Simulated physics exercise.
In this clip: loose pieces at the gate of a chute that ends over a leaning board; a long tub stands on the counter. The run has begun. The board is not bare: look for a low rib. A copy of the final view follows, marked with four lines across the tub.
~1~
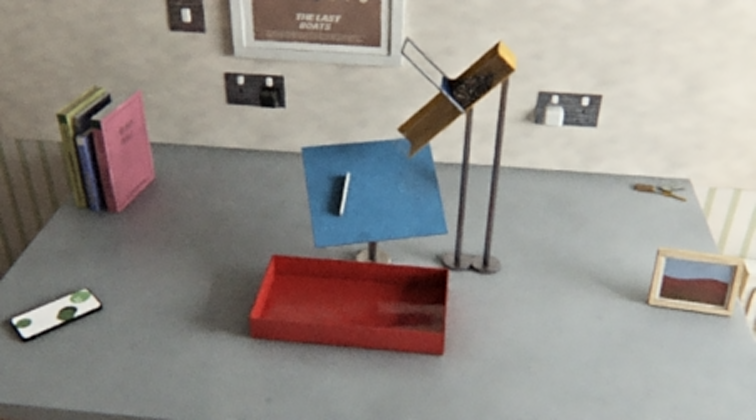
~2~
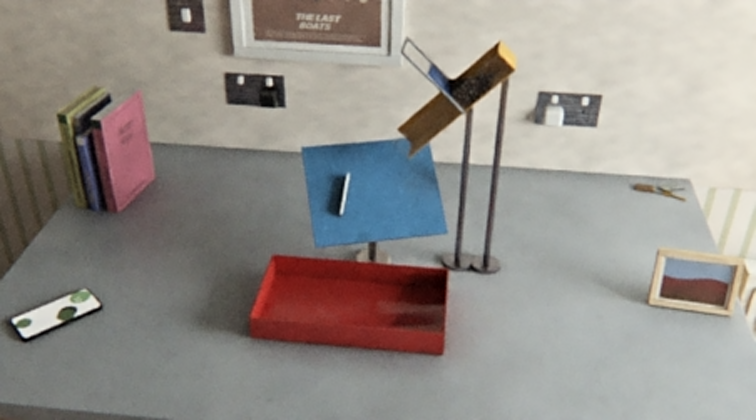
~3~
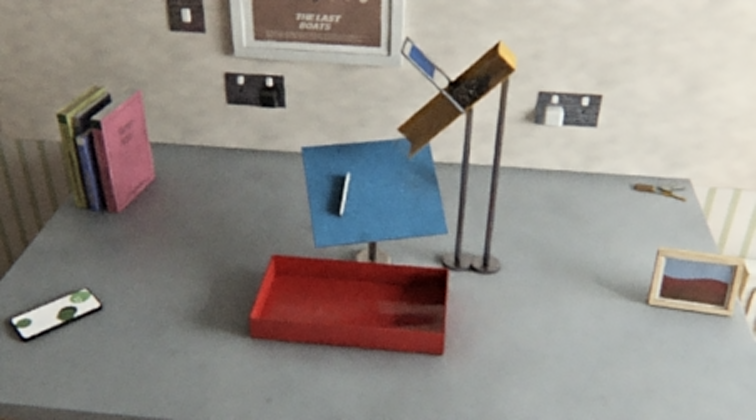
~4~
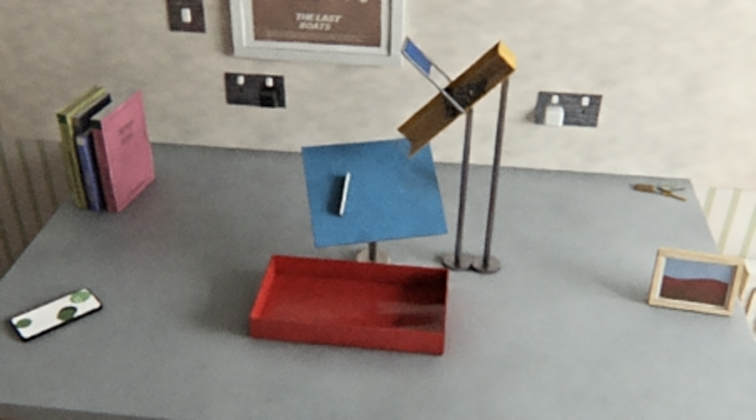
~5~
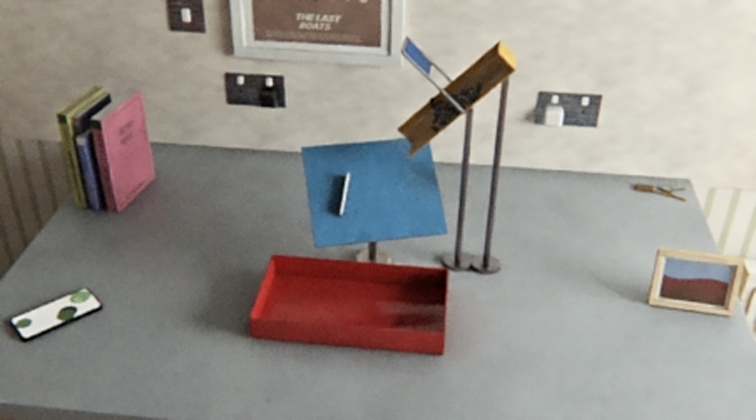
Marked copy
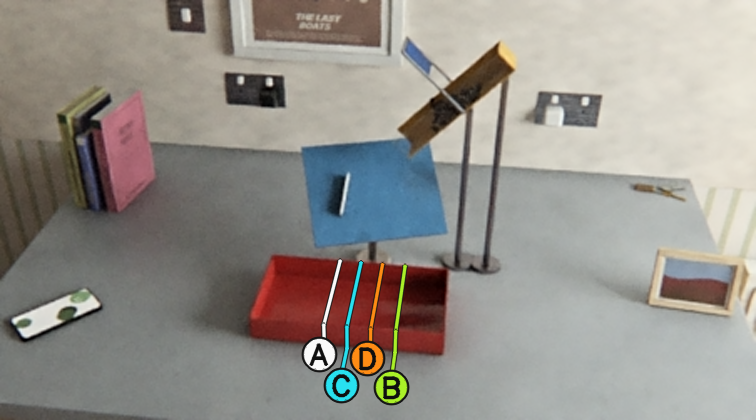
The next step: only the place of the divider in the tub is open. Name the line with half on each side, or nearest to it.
C works best here.
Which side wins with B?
The left side.
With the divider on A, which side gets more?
Right.
On the marked copy, line A crosses the front rim at (323, 324); line B crosses the front rim at (395, 330); line C crosses the front rim at (347, 326); line D crosses the front rim at (370, 328).
With A, of what is caught, a small part on the left of the divider, most on the right.
With B, of what is caught, nearly all on the left of the divider, a stray few on the right.
With C, of what is caught, about two thirds on the left of the divider, about a third on the right.
With D, of what is caught, most on the left of the divider, a small part on the right.
